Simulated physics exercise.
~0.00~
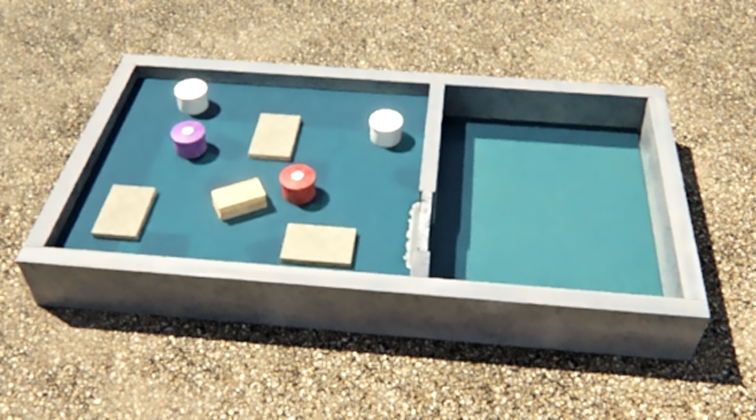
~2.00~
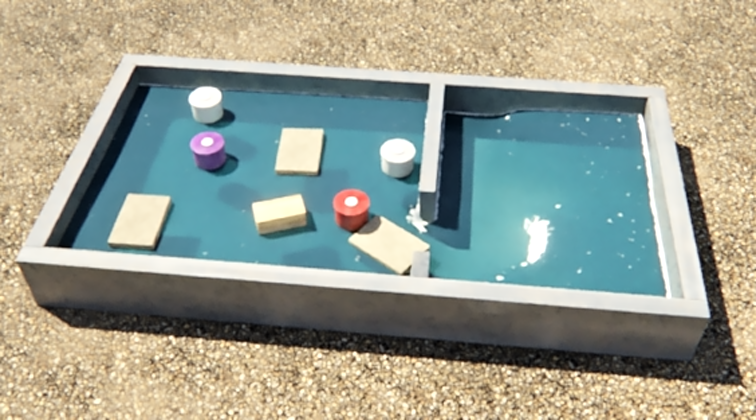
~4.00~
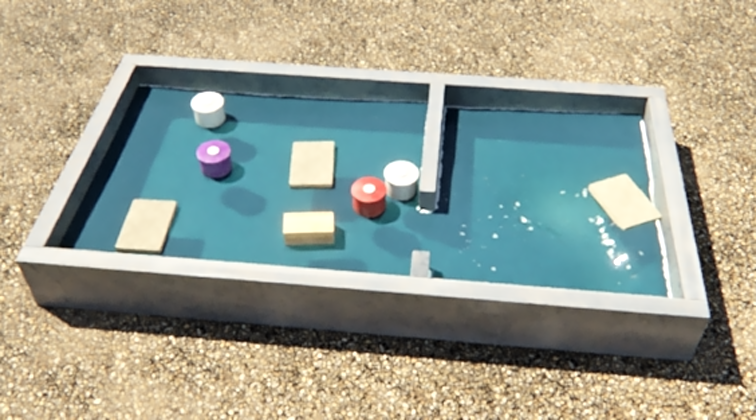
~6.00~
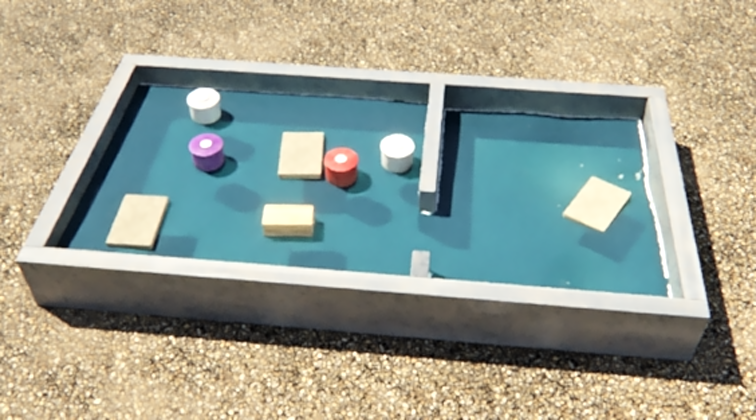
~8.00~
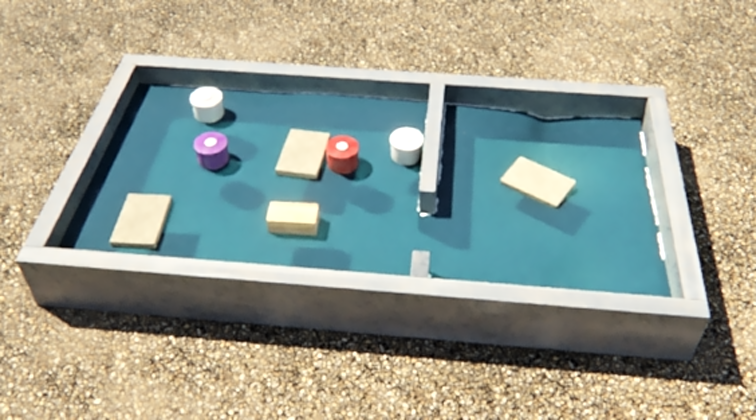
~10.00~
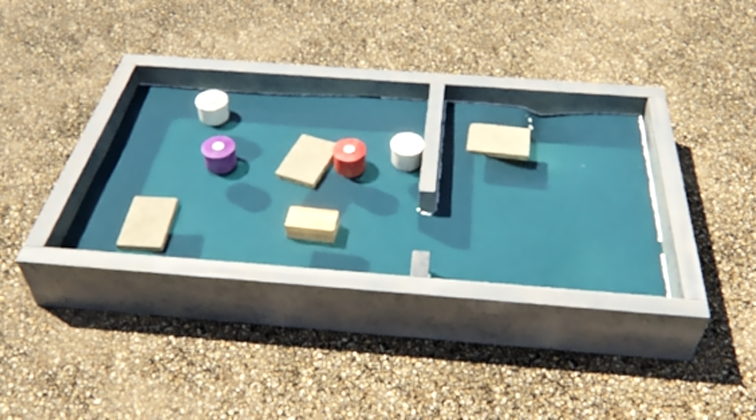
Water surged through a gap in a tank's divider, sweeping one flat tan block into the right side, where it drifted back toward the wall. The red, purple and white tubs shifted about but stayed floating on the left with the other blocks.
